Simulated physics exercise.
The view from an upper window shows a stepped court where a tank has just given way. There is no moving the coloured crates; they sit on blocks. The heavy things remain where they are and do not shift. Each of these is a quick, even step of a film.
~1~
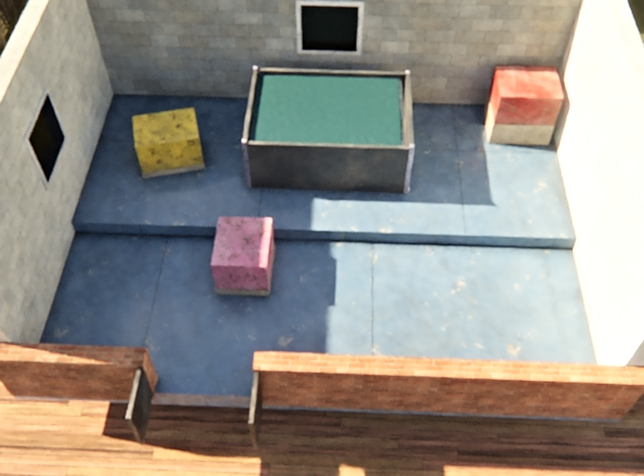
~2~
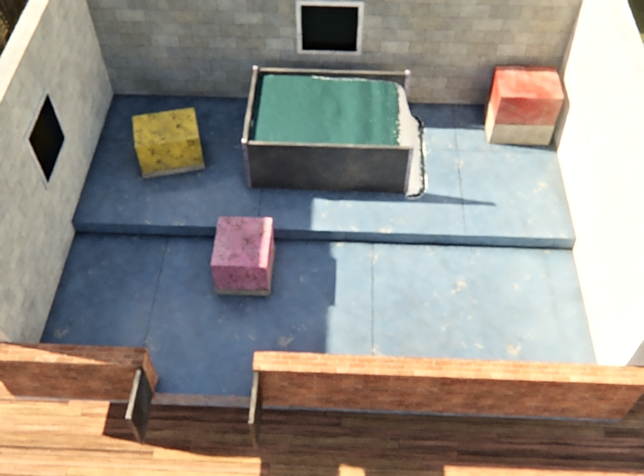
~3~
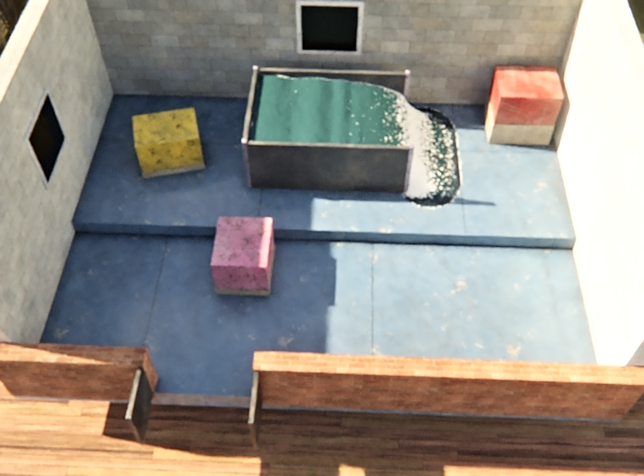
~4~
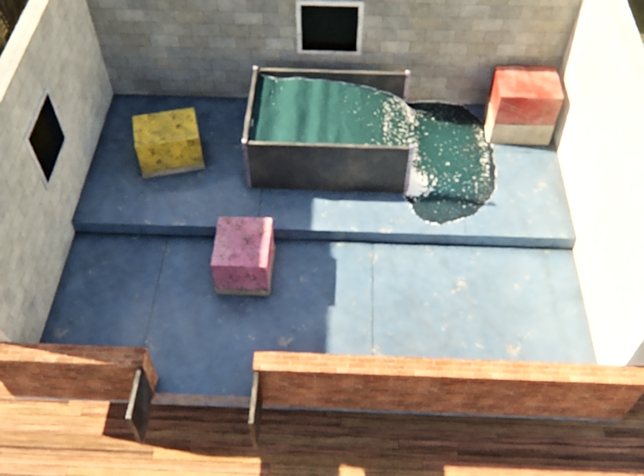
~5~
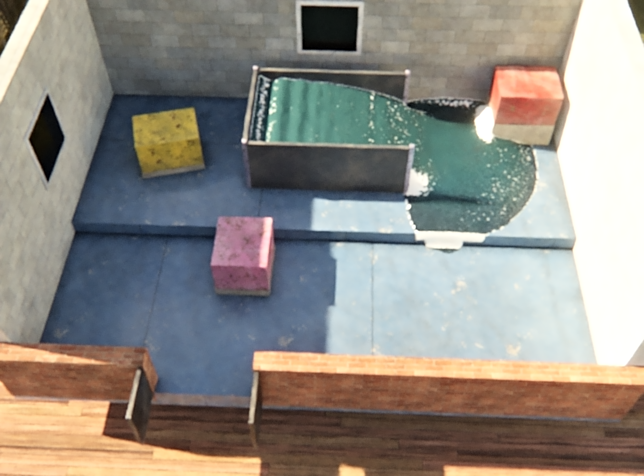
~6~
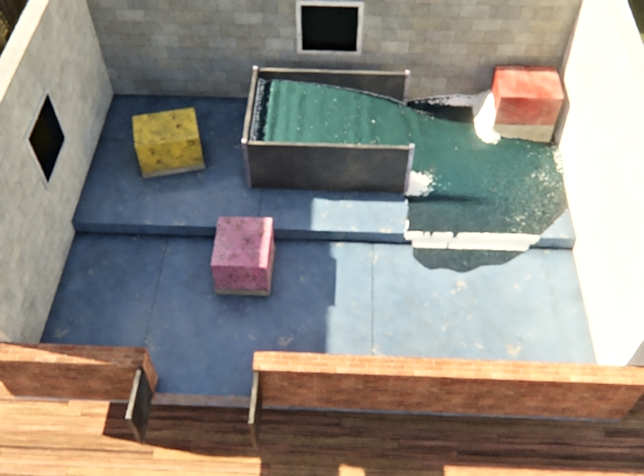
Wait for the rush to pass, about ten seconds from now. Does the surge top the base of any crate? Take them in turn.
In the end the yellow crate is left dry, the pink crate is left wet, the red crate is left wet.
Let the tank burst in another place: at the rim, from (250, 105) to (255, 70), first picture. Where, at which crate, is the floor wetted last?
Answer: The red crate.
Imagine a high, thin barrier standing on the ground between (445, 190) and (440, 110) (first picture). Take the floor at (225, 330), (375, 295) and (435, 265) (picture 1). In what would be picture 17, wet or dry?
Taking the three spots in order: Spared, soaked, soaked.
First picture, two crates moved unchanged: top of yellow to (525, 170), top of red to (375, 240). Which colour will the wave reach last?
That should be the one in pink.
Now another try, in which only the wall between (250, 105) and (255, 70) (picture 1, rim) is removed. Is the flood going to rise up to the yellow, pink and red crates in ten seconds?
The yellow crate is flooded, the pink crate is flooded and the red crate is untouched.
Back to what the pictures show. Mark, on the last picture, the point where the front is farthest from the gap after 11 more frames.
Close to (598, 392).
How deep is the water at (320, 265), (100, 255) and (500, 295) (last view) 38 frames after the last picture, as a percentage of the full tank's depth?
Readings in order: Around 10, 20 and 18 %.
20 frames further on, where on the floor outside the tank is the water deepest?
It should be close to (569, 391).
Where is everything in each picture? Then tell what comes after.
The first picture shows still water in the open tank at (330, 110).
In the second picture, the front is at (410, 196), out from the gap at (404, 141).
In the third picture, water pours out at (404, 142) and has run to (442, 200).
In the fourth picture, the front is at (471, 210), out from the gap at (404, 143).
In the fifth picture, the front is at (531, 182), out from the gap at (403, 144).
In the sixth picture, water pours out at (404, 144) and has run to (566, 198).
A moment on, water covers 25 % of the floor; the yellow crate not reached, the pink crate not reached, the red crate water round its plinth.
Next, water covers 30 % of the floor; the yellow crate not reached, the pink crate not reached, the red crate water round its plinth.
Then, water covers 55 % of the floor; the yellow crate not reached, the pink crate water round its plinth, the red crate water round its plinth.
Later, water covers 85 % of the floor; the yellow crate water round its plinth, the pink crate water round its plinth, the red crate water round its plinth.
In the end, water covers 85 % of the floor; the yellow crate stayed above the water, the pink crate was topped, the red crate was topped.
